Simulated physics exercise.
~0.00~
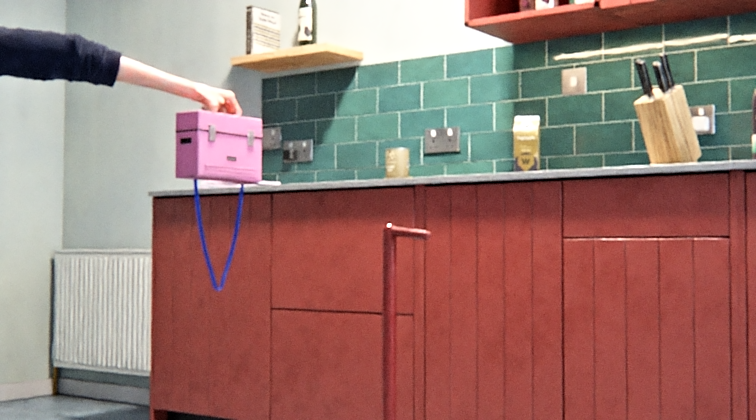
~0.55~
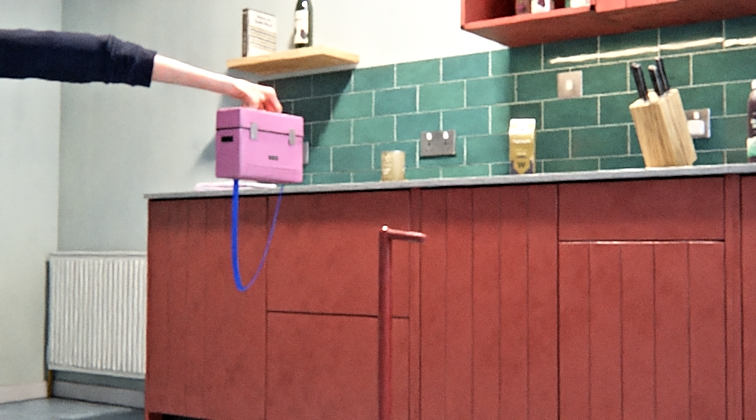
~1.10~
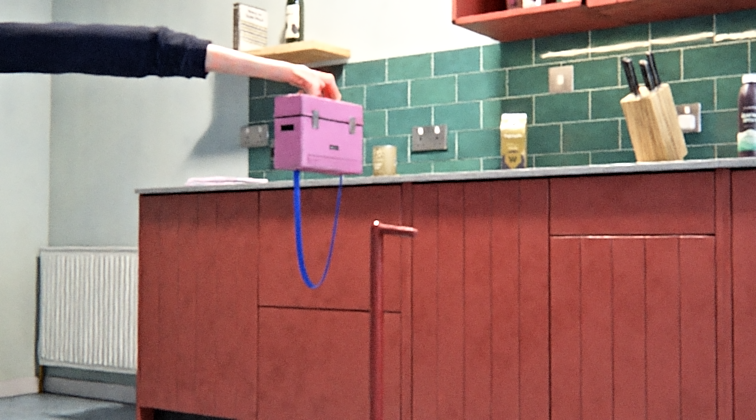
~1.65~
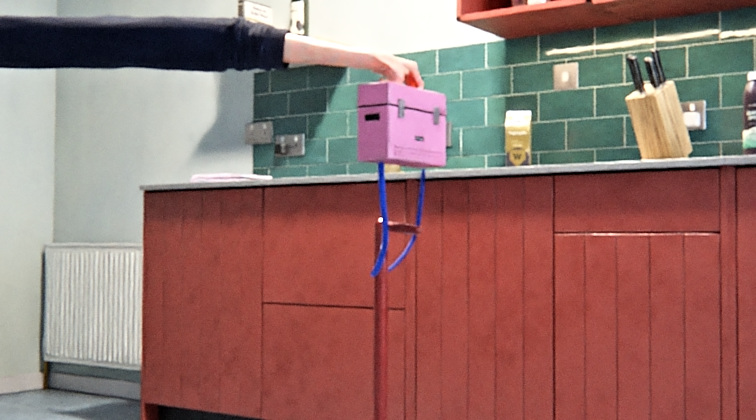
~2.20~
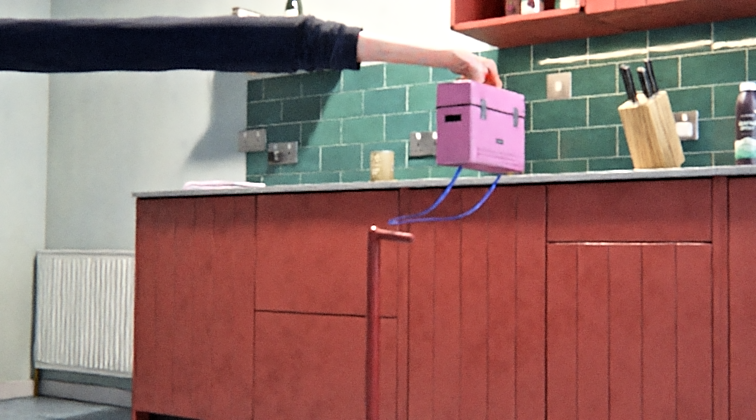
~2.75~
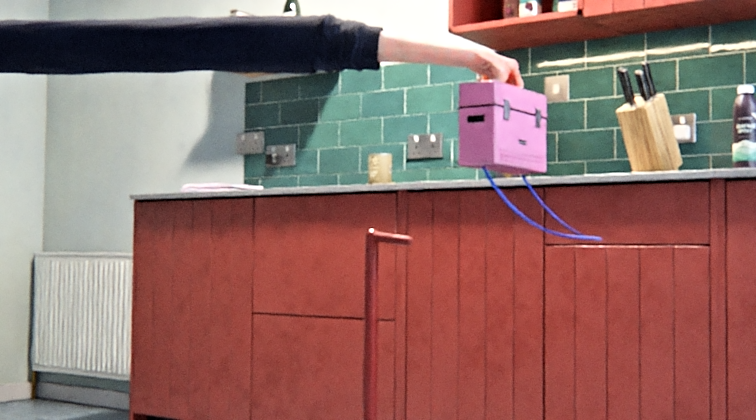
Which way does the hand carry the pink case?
The hand carries the pink case to the right, taking it past the red post.
